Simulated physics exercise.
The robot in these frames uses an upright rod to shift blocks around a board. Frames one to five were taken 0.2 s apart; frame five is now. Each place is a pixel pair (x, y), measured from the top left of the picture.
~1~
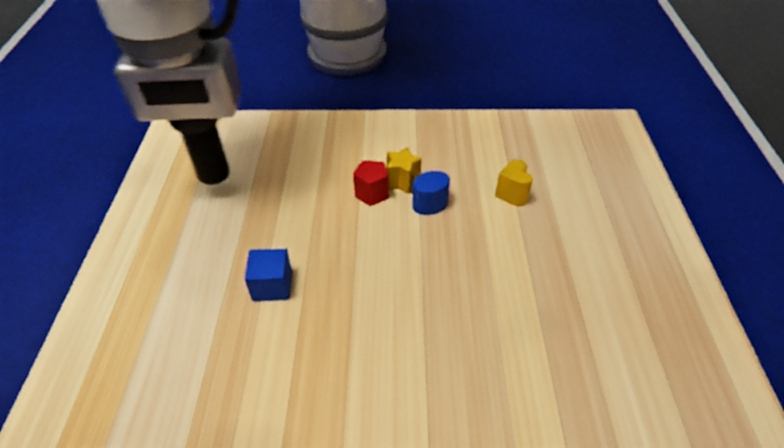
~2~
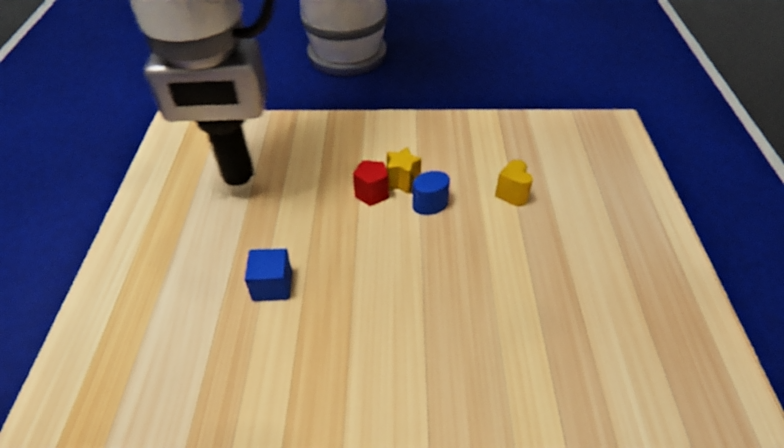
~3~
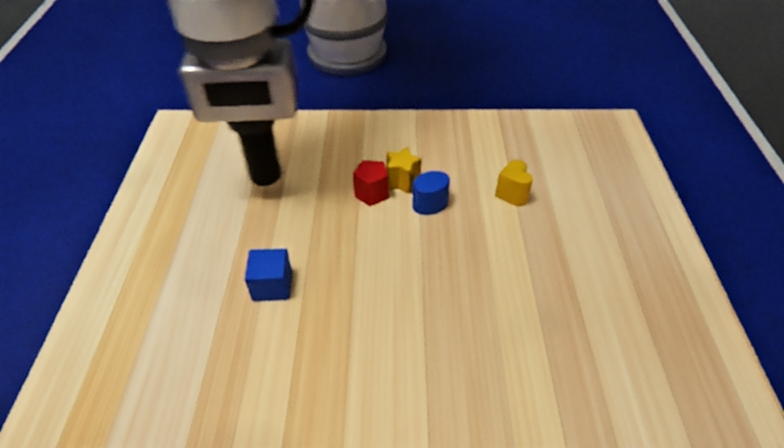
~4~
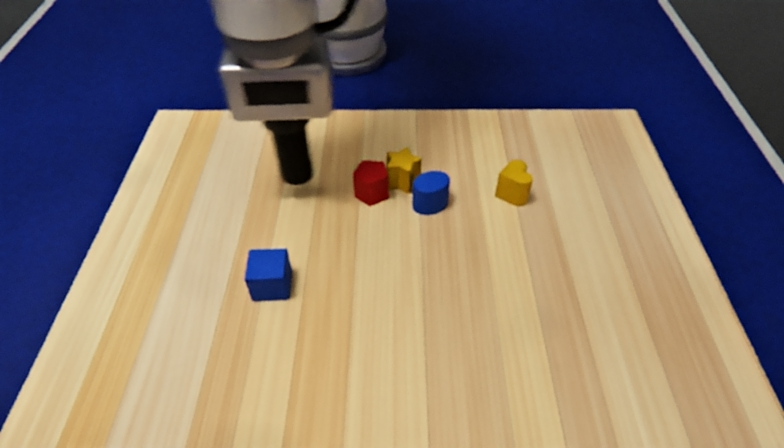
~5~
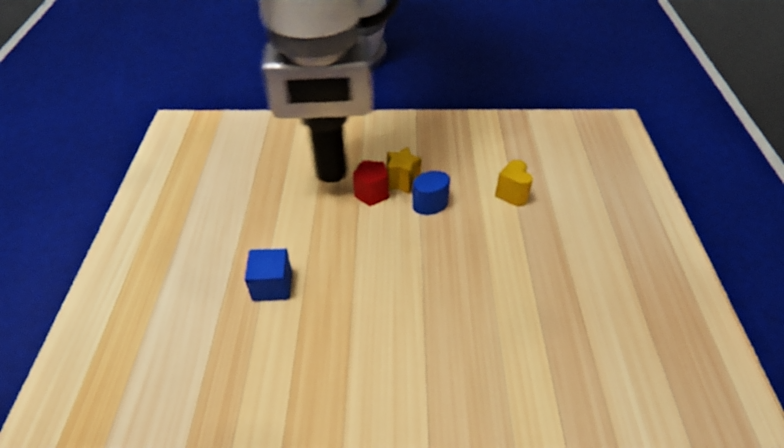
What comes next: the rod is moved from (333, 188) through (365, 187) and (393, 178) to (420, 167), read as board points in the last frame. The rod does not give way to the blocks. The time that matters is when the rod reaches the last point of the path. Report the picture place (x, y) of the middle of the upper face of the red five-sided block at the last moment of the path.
For the centre of its top, I'd go with (401, 177).
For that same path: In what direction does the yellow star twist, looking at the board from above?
Viewed from above: Anti-clockwise.
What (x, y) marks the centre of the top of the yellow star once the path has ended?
It is going to be at (442, 157).
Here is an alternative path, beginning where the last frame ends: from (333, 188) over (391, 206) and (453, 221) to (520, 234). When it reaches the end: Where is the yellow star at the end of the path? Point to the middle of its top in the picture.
In the picture, it is at (422, 156).
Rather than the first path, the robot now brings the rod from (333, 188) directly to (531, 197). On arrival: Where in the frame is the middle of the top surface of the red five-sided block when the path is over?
I'd place it at (427, 191), taking the centre of its top.
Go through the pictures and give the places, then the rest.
In the first picture, tip of the rod at (214, 175), middles of tops, red five-sided block at (371, 170), yellow star at (403, 158), blue oval block at (432, 181).
In the second picture, rod at (238, 176), nothing pushed.
In the third picture, rod at (266, 177), nothing pushed.
In the fourth picture, rod at (297, 176), nothing pushed.
In the fifth picture, rod at (332, 174), red five-sided block at (371, 170), yellow star at (403, 158), blue oval block at (432, 181).
The first path, step by step. One third of the way, rod at (365, 172); red five-sided block at (393, 174); yellow star at (414, 158), turned 45° anticlockwise.
Two thirds of the way, rod at (394, 163); red five-sided block at (401, 177), turned 30° clockwise; yellow star at (424, 158), turned 55° anticlockwise.
At the end, rod at (420, 152); red five-sided block at (401, 177), turned 30° clockwise; yellow star at (442, 157), turned 25° anticlockwise; blue oval block unmoved.
